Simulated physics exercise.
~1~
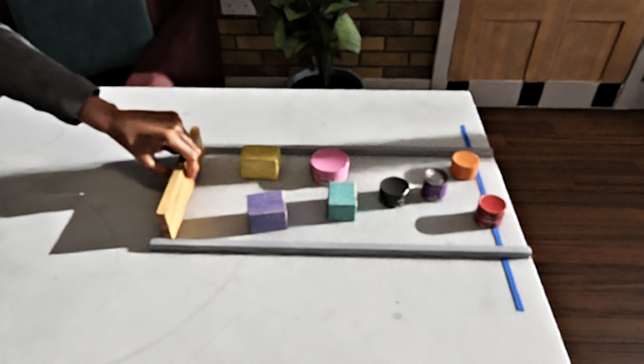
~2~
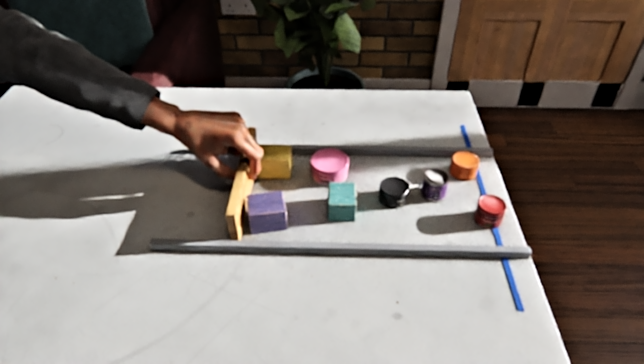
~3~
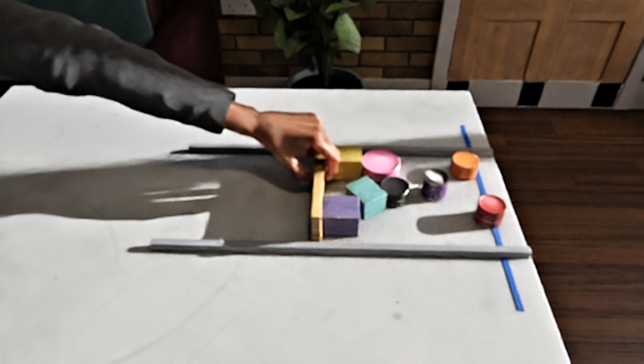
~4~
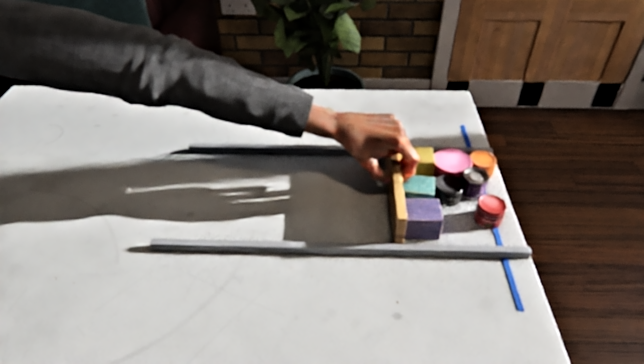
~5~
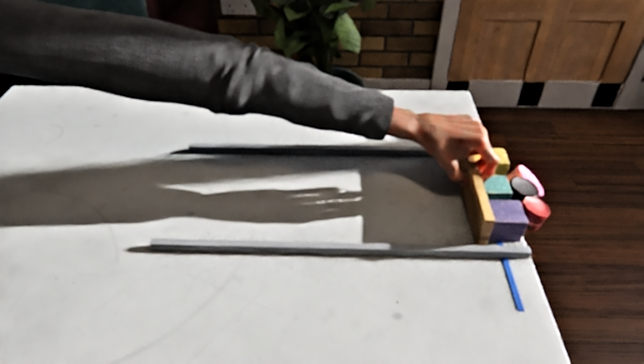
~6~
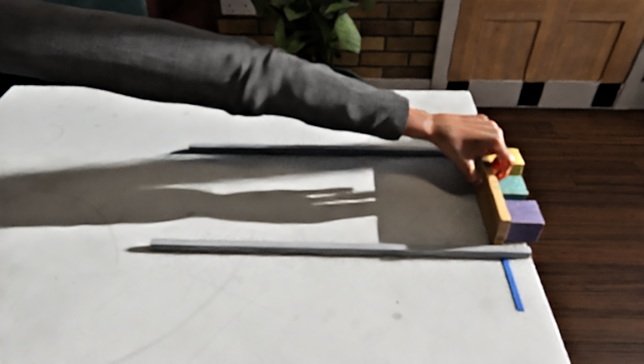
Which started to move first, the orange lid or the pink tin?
The pink tin started to move first, while the orange lid stayed still until the board had pushed the group farther right.
